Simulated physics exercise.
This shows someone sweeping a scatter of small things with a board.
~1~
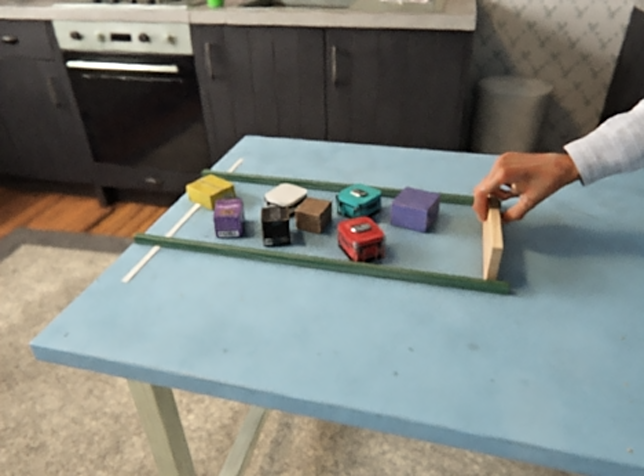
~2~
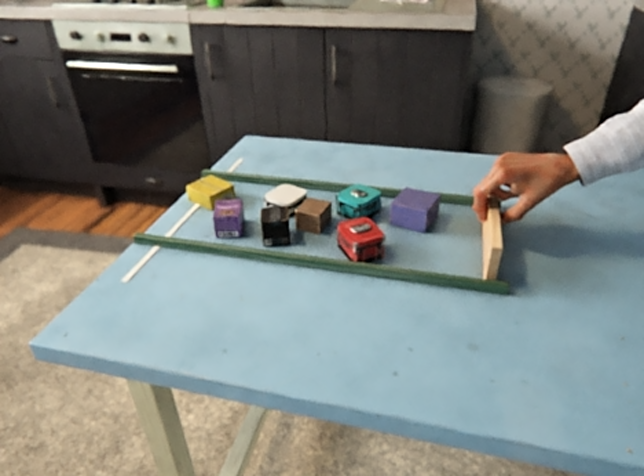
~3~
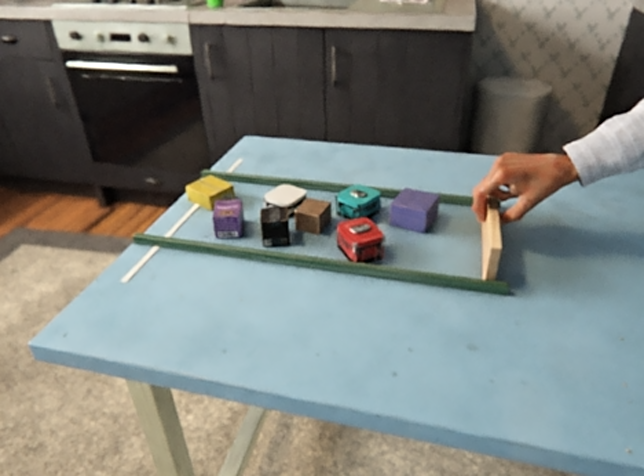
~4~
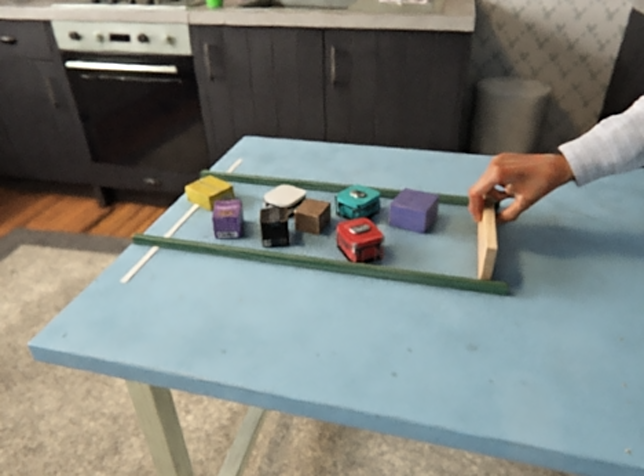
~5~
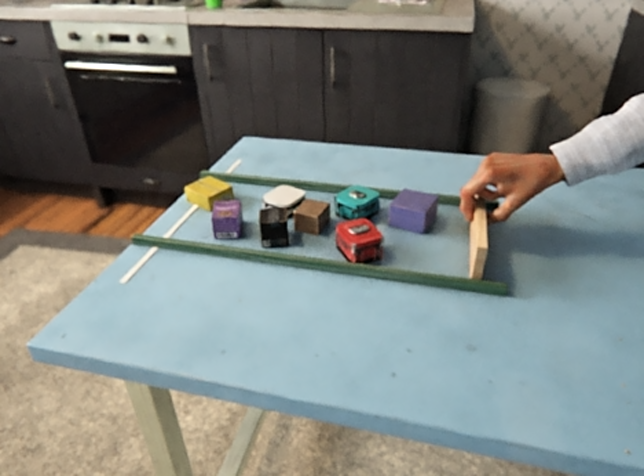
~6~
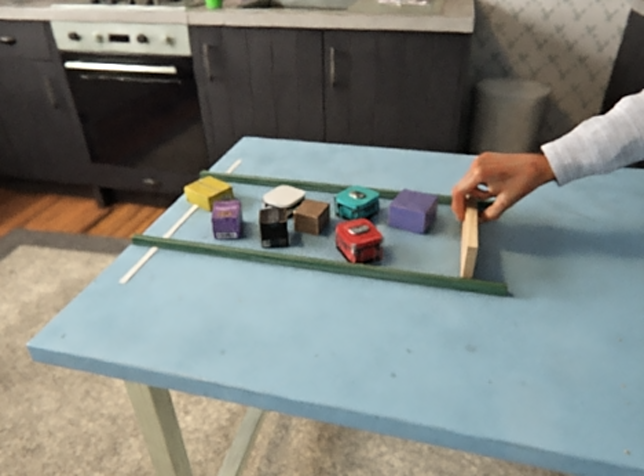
A hand slides an upright wooden board slightly left toward scattered boxes on a blue table.
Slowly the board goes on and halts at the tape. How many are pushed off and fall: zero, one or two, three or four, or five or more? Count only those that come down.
The number that fall off is five or more.
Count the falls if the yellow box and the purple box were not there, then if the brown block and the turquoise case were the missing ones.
First 4, then 4.
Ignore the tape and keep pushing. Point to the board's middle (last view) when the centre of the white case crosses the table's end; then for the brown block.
Its middle is around (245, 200) and around (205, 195).
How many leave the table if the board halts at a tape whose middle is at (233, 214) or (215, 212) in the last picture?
The counts: 2 and 3.
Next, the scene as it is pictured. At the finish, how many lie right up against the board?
In contact: 2.
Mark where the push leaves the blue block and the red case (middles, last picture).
The blue block stops around (186, 188); the red case around (159, 215).
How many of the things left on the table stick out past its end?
That would be 2.
Soon after, none off yet; yellow box at rest near (209, 194); purple box at rest near (228, 219); white case at rest near (285, 202).
Then, none off yet; yellow box moved a little near (195, 193); purple box moving near (221, 217); white case moved well along near (230, 197).
Further on, one off so far; yellow box falling near (176, 375); purple box moved well along near (156, 211); white case tipped well over near (169, 194).
At rest, the number that fall off is five or more; fallen, turquoise case, brown block, black box, white case, purple box and yellow box.
